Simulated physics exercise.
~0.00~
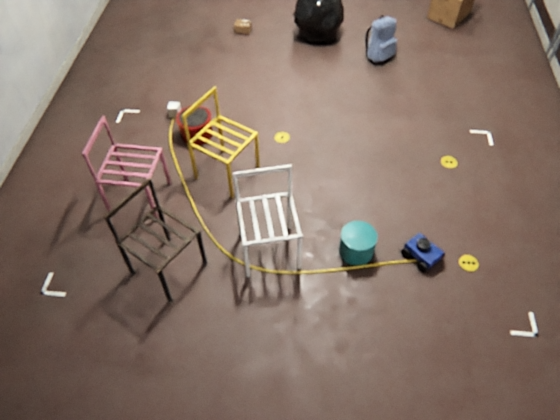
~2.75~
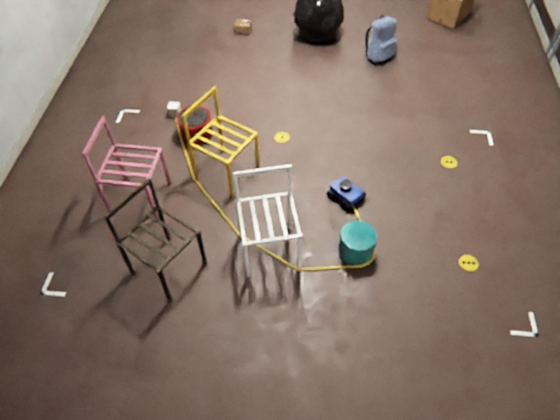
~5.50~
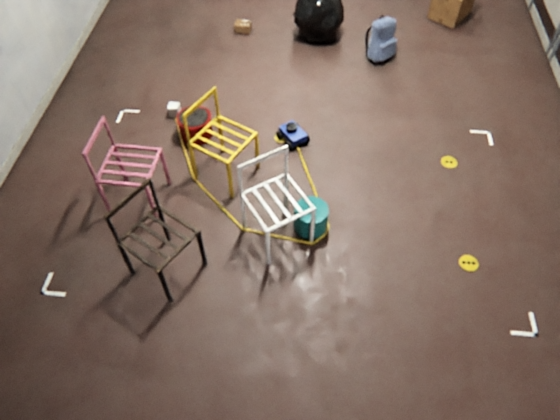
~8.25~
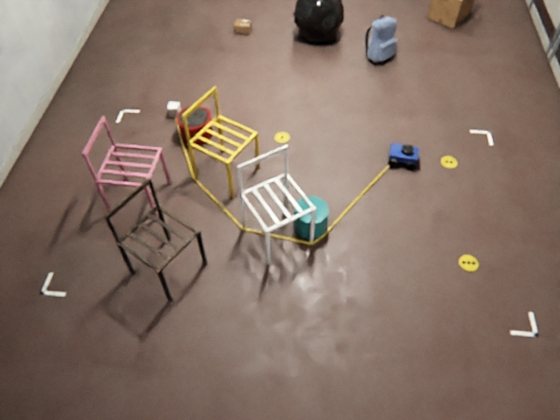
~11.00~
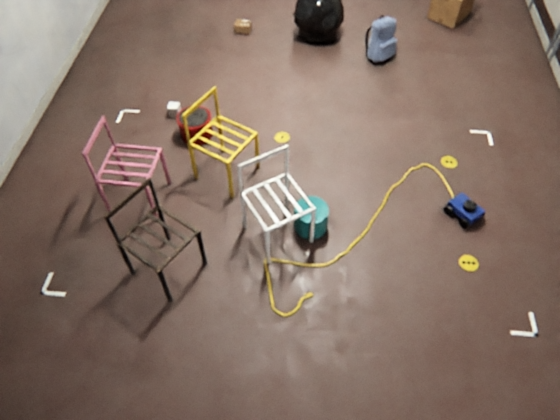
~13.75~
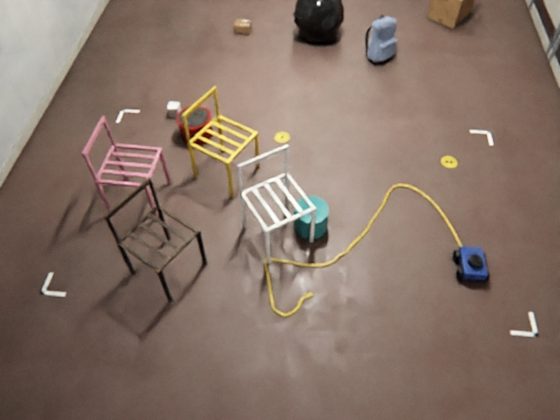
The footage shows a blue cart trailing a yellow lead past four chairs, a red pot and a teal tub, moving up and left as the tub and white chair shift, then heading right until the lead comes loose, and ending at the lower right with the lead trailing.
